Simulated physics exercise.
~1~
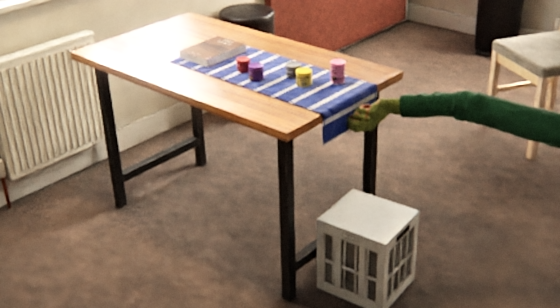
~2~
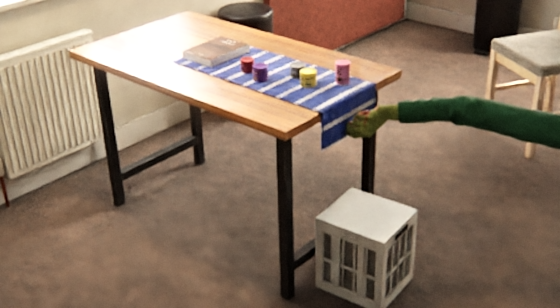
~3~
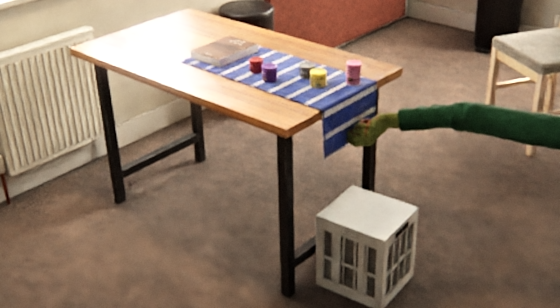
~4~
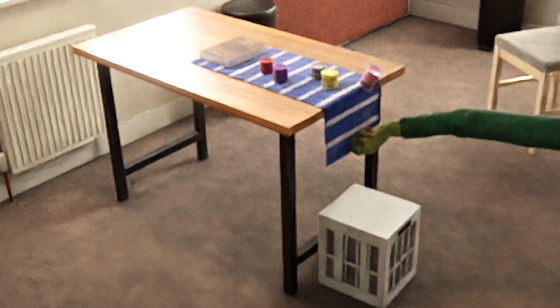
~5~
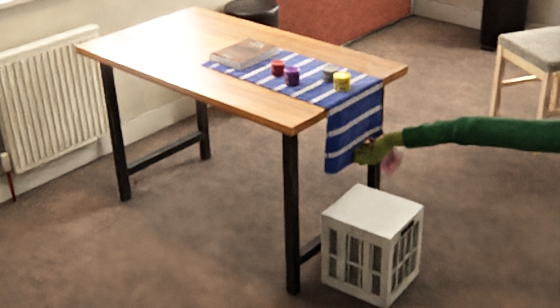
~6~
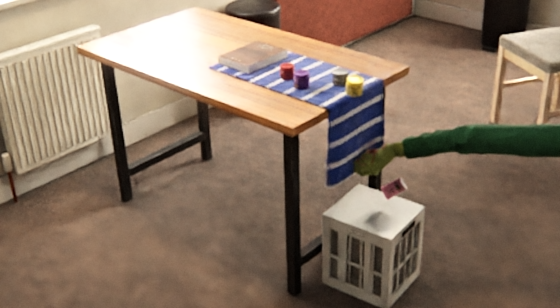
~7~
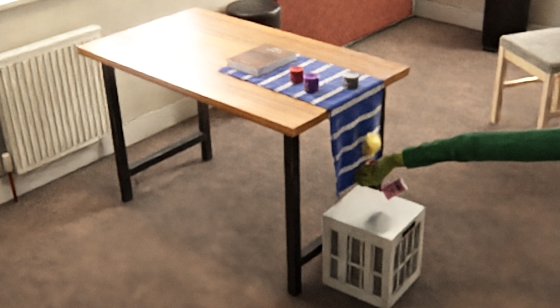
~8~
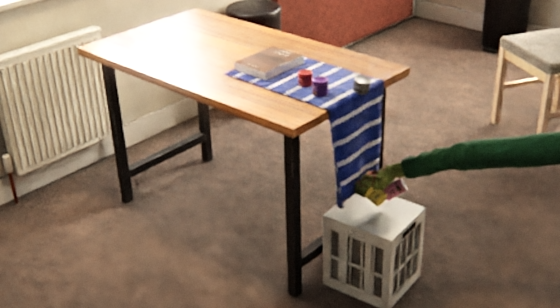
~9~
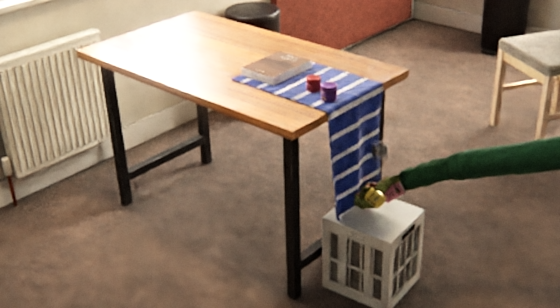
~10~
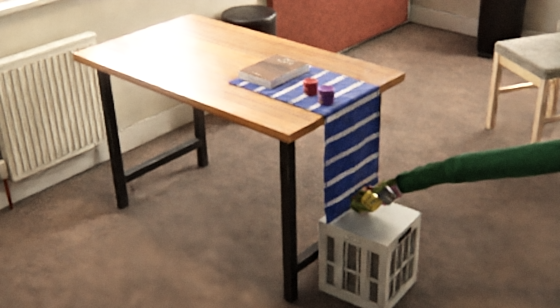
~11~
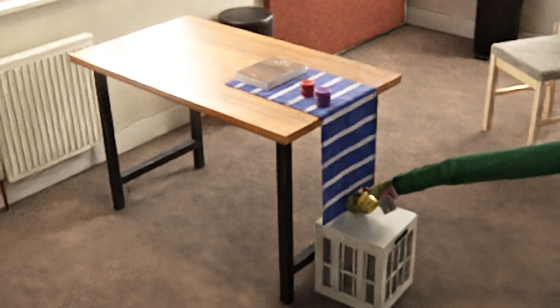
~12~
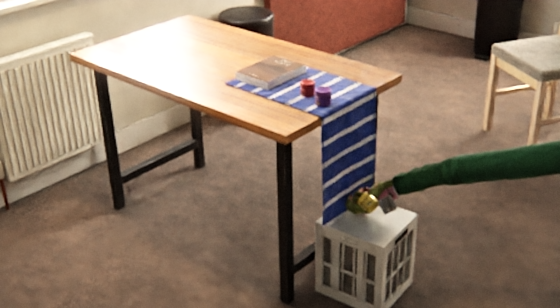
A blue striped towel is pulled down off a table, carrying three small pots over the edge.
